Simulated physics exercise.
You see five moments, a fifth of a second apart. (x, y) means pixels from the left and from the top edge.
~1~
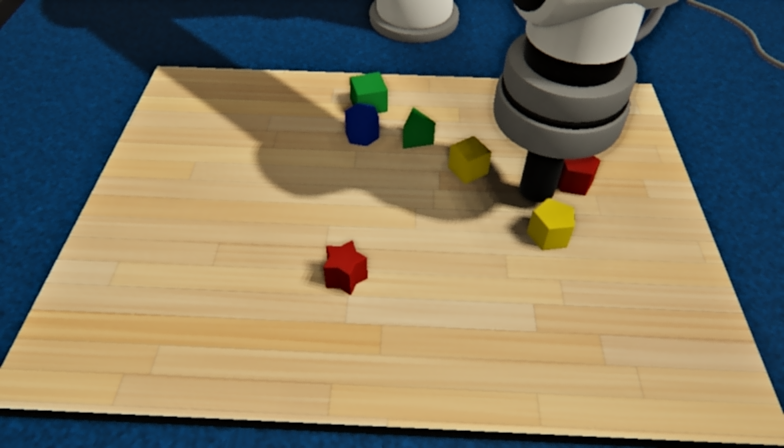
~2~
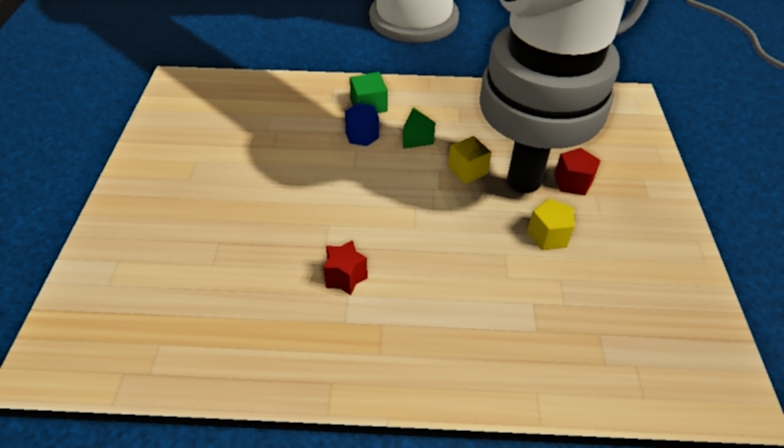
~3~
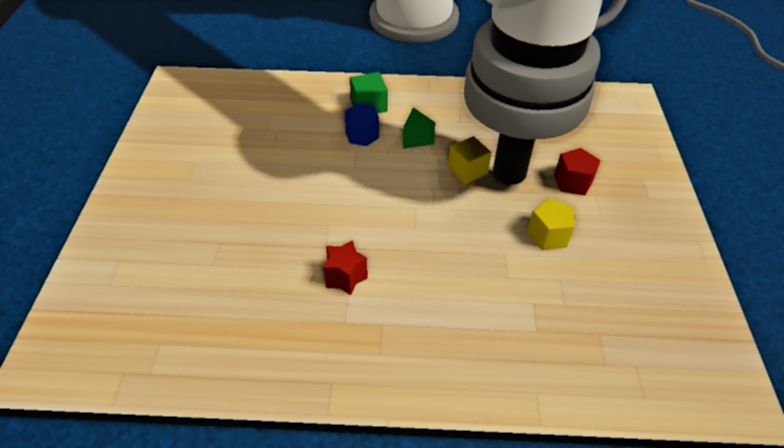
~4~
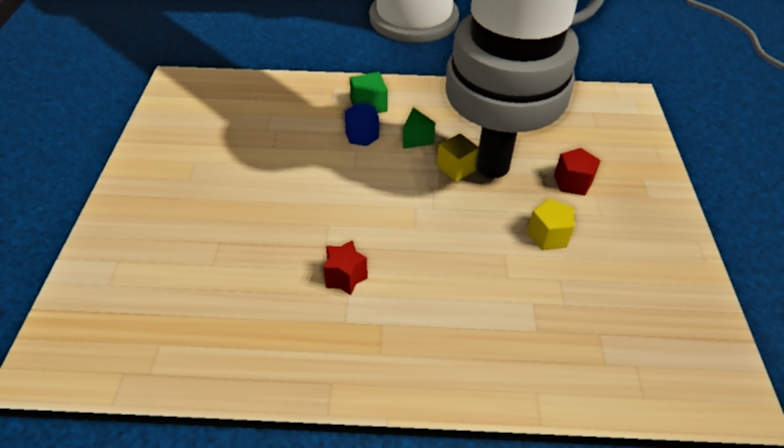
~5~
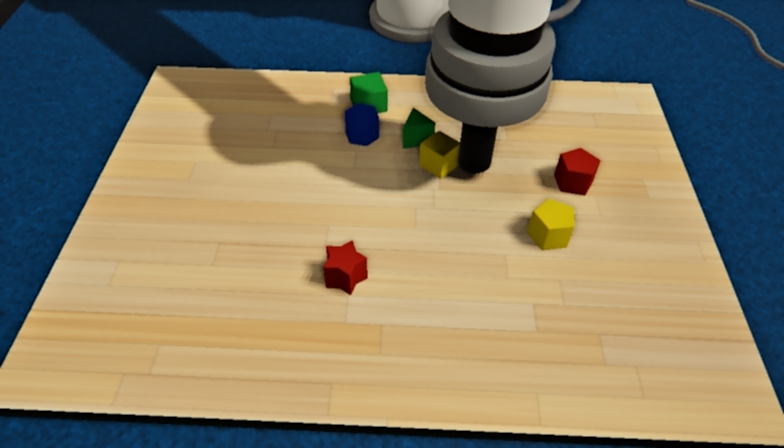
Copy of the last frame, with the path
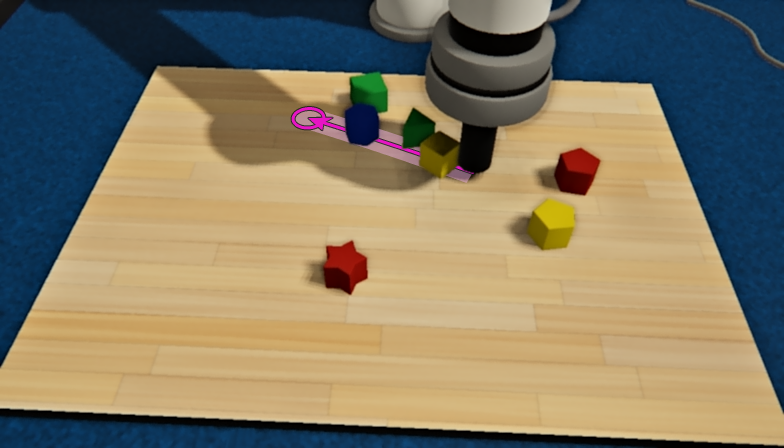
Robot arm with a black cylindrical tool moving left across a wooden board, then pushing a yellow block toward a green triangular block.
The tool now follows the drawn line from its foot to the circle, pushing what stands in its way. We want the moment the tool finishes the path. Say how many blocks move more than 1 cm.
It shifts three blocks or more.
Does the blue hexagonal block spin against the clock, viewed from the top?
Final answer: Yes.
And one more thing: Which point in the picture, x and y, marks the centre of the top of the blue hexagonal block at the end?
It sits at (274, 96).
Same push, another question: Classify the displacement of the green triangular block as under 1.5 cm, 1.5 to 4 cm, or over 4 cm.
Of the three bands, it's 1.5 to 4 cm.
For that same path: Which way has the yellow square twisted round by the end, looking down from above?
My answer: Anticlockwise.
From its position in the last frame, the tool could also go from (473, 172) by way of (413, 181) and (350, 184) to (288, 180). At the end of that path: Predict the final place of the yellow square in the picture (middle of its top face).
(409, 137)
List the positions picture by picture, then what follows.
The first frame shows tool tip at (537, 190); block tops, blue hexagonal block at (362, 113); green square at (369, 83); green triangular block at (417, 118); yellow square at (471, 148).
The second frame shows tool at (524, 181); blocks unchanged.
The third frame shows tool at (509, 173); blocks unchanged.
The fourth frame shows tool at (493, 167); yellow square at (460, 145).
The fifth frame shows tool at (474, 162); blue hexagonal block at (362, 113); green square at (369, 83); green triangular block at (417, 118); yellow square at (441, 142).
Path on the board, from (473, 172) directly to (308, 118).
On the path given first. One third of the way, tool at (415, 142); green triangular block at (411, 113), turned 15° clockwise; yellow square at (385, 136), turned 75° anticlockwise.
Two thirds of the way, tool at (359, 124); blue hexagonal block at (328, 105), turned 15° anticlockwise; green triangular block at (404, 107), turned 35° clockwise; yellow square at (365, 137), turned 105° anticlockwise.
At the end, tool at (307, 108); blue hexagonal block at (274, 96), turned 60° anticlockwise; green square in place; green triangular block at (404, 107), turned 35° clockwise; yellow square at (365, 137), turned 105° anticlockwise.
